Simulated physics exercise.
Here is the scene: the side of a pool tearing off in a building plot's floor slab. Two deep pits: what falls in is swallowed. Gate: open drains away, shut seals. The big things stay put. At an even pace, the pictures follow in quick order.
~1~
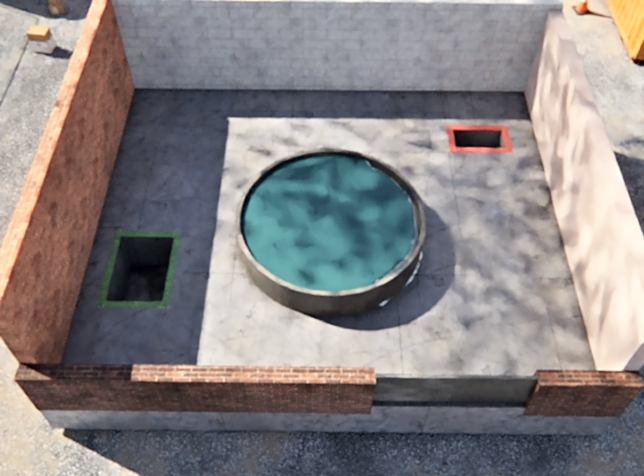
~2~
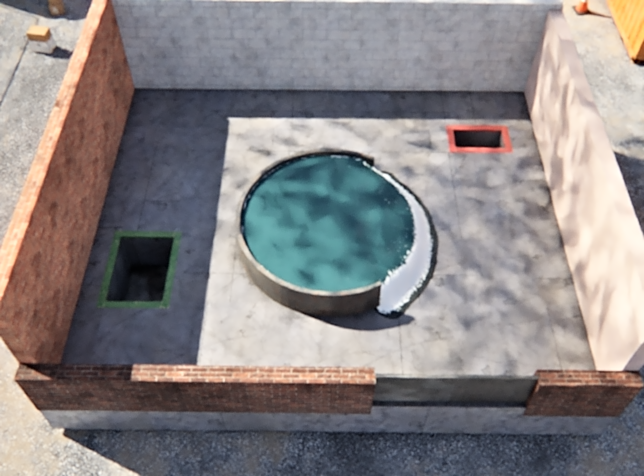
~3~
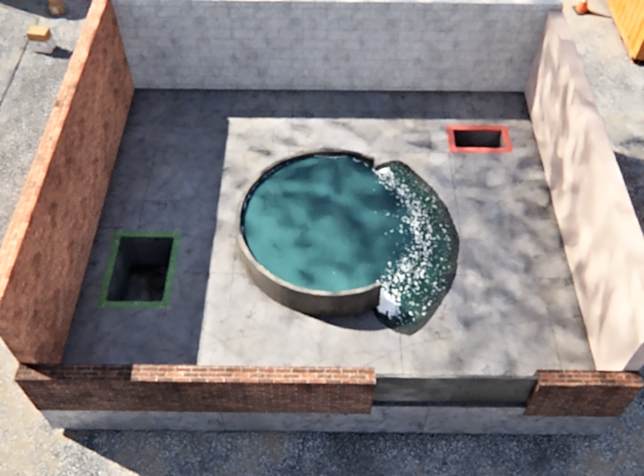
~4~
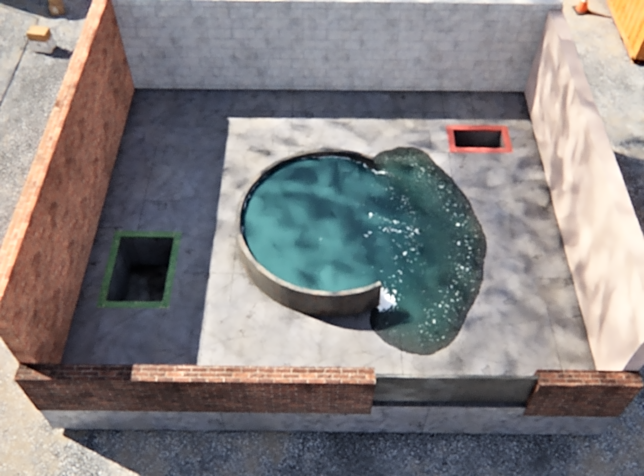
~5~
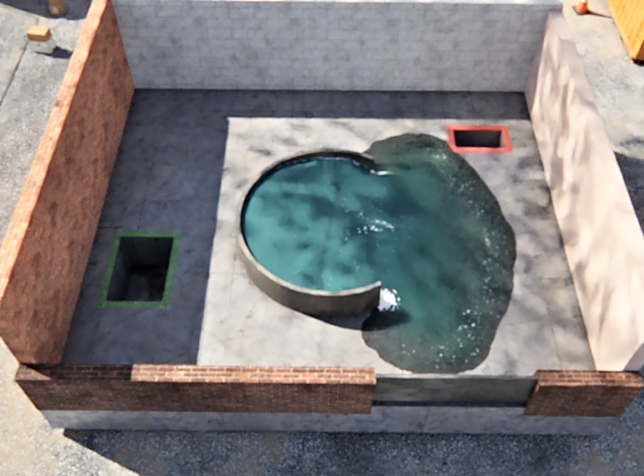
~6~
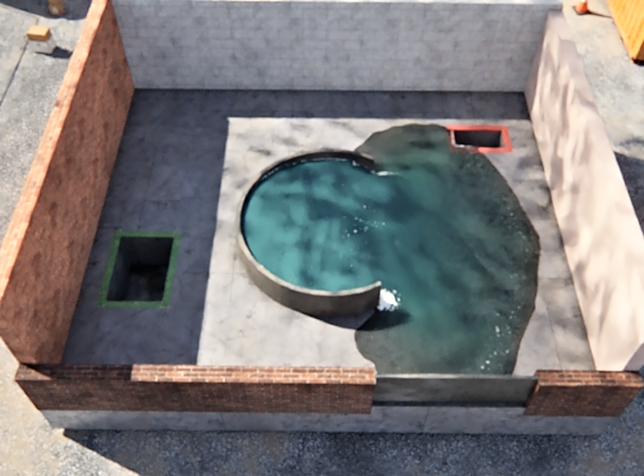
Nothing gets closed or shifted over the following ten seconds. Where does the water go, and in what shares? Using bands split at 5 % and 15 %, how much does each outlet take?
Result: Gate: Short of a twentieth, green pit: A twentieth to fifteen per cent, red pit: Upwards of fifteen per cent.
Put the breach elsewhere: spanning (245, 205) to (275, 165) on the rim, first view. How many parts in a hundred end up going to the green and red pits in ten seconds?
Green takes 15 in a hundred, red takes 4 in a hundred.
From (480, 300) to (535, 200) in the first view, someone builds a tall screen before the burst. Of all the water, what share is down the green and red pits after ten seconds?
The green pit takes 4 per cent and the red pit 30 per cent.
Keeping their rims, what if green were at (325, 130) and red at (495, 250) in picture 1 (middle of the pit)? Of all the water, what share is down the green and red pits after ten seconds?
Green has 12 parts of a hundred and red has 35.
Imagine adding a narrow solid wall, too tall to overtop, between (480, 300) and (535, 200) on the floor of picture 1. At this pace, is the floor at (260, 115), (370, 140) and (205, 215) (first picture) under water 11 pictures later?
In the order you listed them: Unsoaked, unsoaked, unsoaked.
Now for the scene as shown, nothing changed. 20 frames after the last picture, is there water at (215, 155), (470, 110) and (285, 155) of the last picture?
Listed points: Unwetted / inundated / unwetted.
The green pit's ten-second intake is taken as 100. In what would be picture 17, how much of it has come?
I'd put it at about 0 per cent.
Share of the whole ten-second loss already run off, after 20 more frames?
Near 25 in a hundred.
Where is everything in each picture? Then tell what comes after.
The first picture shows still water in the round pool at (331, 219).
In the second picture, water pours out at (418, 234) and has run to a hidden place.
In the third picture, the front is at (397, 163), out from the gap at (418, 234).
In the fourth picture, the front is at (399, 152), out from the gap at (418, 235).
In the fifth picture, the front is at (429, 139), out from the gap at (418, 236).
In the sixth picture, water pours out at (418, 236) and has run to (437, 128).
A moment on, water covers 40 % of the floor; the gate 0 %, the green pit 0 %, the red pit 2 %.
Next, water covers 40 % of the floor; the gate 0 %, the green pit 0 %, the red pit 4 %.
Then, water covers 40 % of the floor; the gate 0 %, the green pit 0 %, the red pit 8 %.
Later, water covers 75 % of the floor; the gate 0 %, the green pit 0 %, the red pit 17 %.
In the end, water covers 90 % of the floor; the gate 0 %, the green pit 7 %, the red pit 24 %.
